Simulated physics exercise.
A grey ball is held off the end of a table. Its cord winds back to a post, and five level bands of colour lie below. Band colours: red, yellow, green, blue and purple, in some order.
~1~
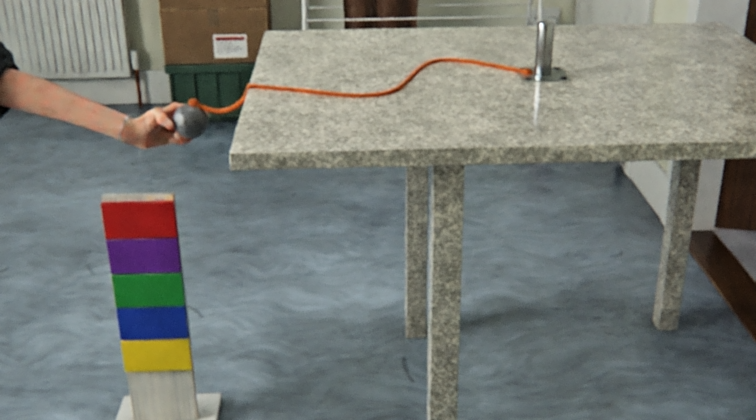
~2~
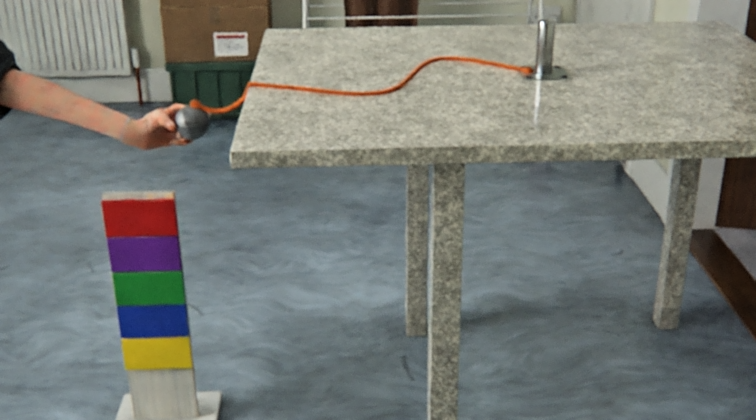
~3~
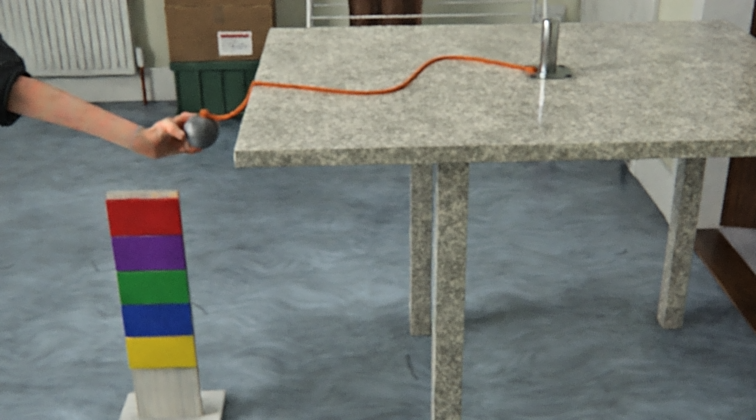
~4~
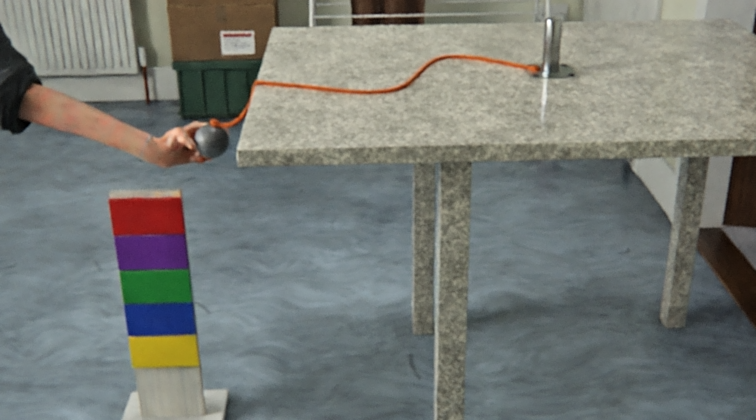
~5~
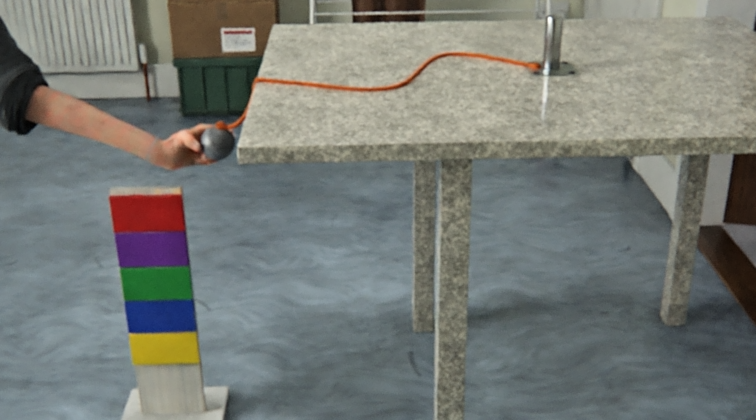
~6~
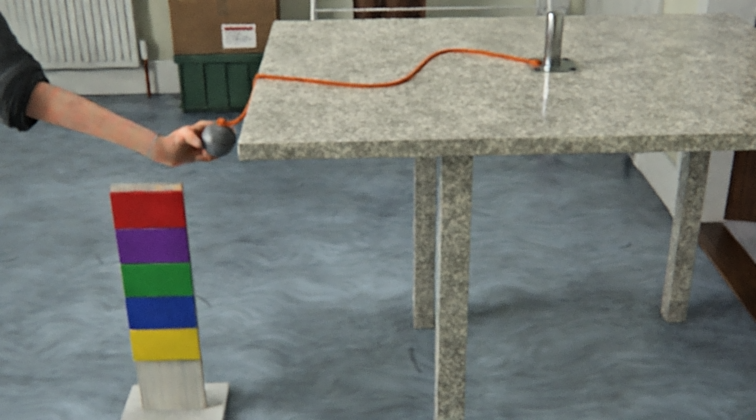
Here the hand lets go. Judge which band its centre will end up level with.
I would say purple.
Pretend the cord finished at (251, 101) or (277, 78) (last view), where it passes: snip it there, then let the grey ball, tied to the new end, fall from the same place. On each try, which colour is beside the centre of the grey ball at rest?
Per try - 1: Red; 2: Higher than all five.
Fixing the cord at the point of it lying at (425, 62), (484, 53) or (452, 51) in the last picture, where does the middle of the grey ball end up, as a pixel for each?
Approximately (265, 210), (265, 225) and (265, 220), respectively.
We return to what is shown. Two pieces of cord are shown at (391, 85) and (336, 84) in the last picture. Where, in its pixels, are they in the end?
The first one ends up at (301, 69) and the second one at (259, 84).
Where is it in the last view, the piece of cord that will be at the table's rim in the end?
It's the bit near (343, 85).
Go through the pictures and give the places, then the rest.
In the first picture, grey ball (191, 121); red (139, 221); purple (144, 257); green (148, 291); blue (152, 324); yellow (156, 356).
In the second picture, grey ball (193, 122); cord through (499, 65) (431, 61) (404, 82) (341, 93) (265, 86).
In the third picture, grey ball (202, 131).
In the fourth picture, grey ball (212, 141); cord through (506, 64) (437, 59) (411, 80) (348, 92) (271, 84).
In the fifth picture, grey ball (218, 143).
In the sixth picture, grey ball (219, 140); cord through (508, 57) (439, 53) (412, 74) (349, 85) (273, 78).
Soon after, ball near (272, 232); level with purple.
Then, ball near (264, 236); level with purple.
At rest, ball near (267, 238); level with purple. The purple one.
